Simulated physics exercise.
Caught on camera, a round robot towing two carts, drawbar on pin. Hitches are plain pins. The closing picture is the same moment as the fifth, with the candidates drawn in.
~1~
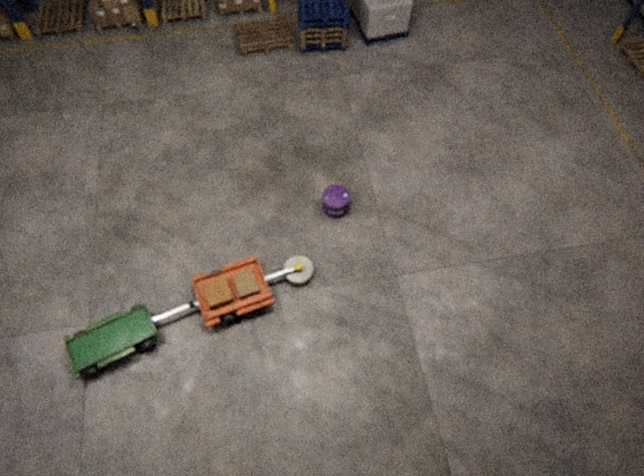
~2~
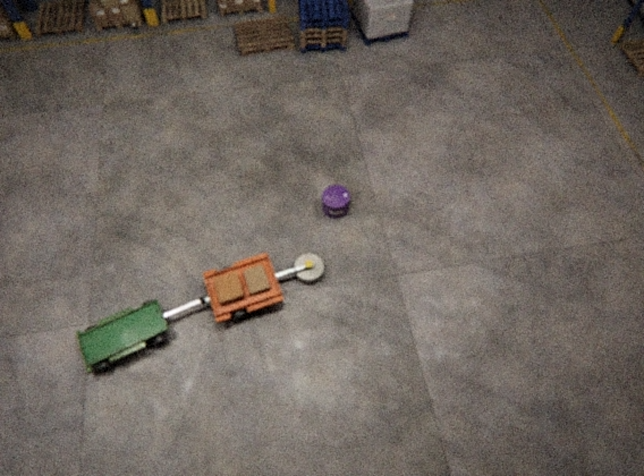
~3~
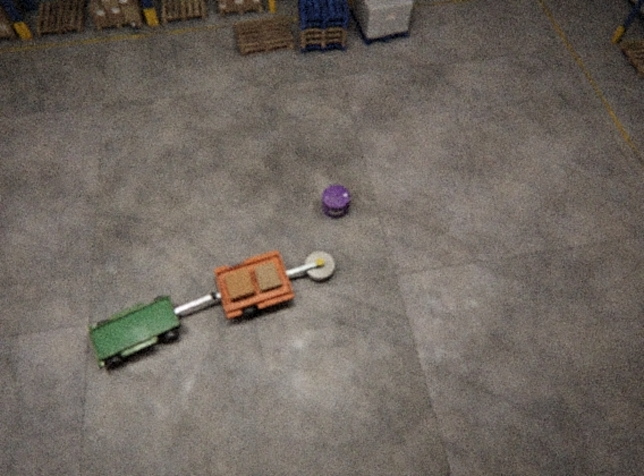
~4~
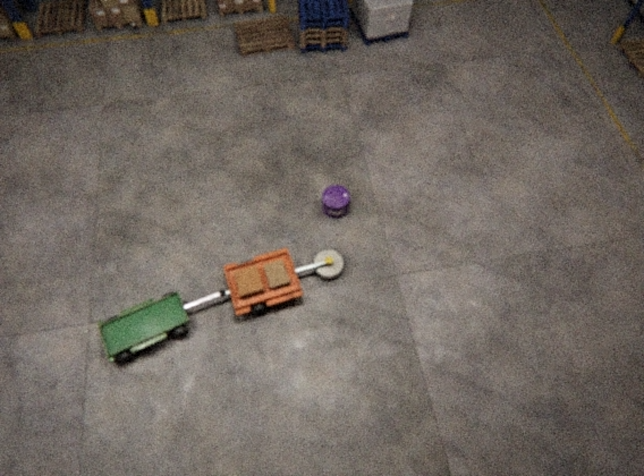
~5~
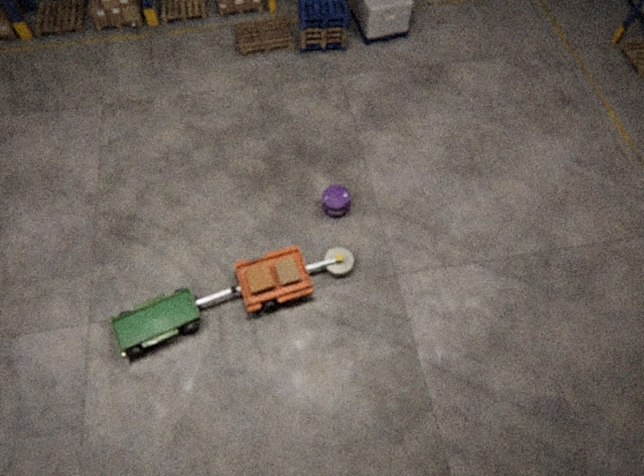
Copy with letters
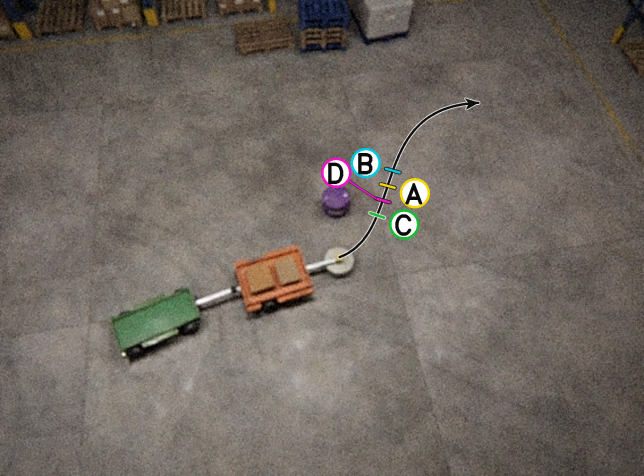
A green cart and an orange cart carrying brown boxes rolled slowly to the right and slightly upward across a gray warehouse floor, towed by a small round robot, while a purple tub stayed still.
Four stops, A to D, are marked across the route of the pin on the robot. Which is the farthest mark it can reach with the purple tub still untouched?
At C, and not beyond.
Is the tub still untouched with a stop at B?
No.
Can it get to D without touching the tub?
No.
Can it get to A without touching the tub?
For that mark, no.
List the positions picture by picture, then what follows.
Green cart (111, 338); purple tub (336, 208); robot (298, 270), in the first frame.
Robot (309, 267); orange cart (243, 286); green cart (123, 333); purple tub (336, 208), in the second frame.
Robot (320, 265); orange cart (254, 283); green cart (135, 328); purple tub (336, 208), in the third frame.
Robot (329, 264); orange cart (263, 280); green cart (144, 324); purple tub (336, 208), in the fourth frame.
Robot (339, 261); orange cart (273, 277); green cart (156, 319); purple tub (336, 208), in the fifth frame.
On the copy, A at (388, 186); B at (393, 171); C at (377, 215); D at (383, 200); the route from (339, 257) via (398, 157) to (479, 103).
On C. First, robot (358, 249), last cart (180, 310).
Then, robot (369, 234), last cart (200, 303).
Finally, robot (376, 219), last cart (218, 297); nothing has been touched.
By contrast, A is too far, the tub has been hit; B is too far, the tub has been hit; D is too far, the tub has been hit.
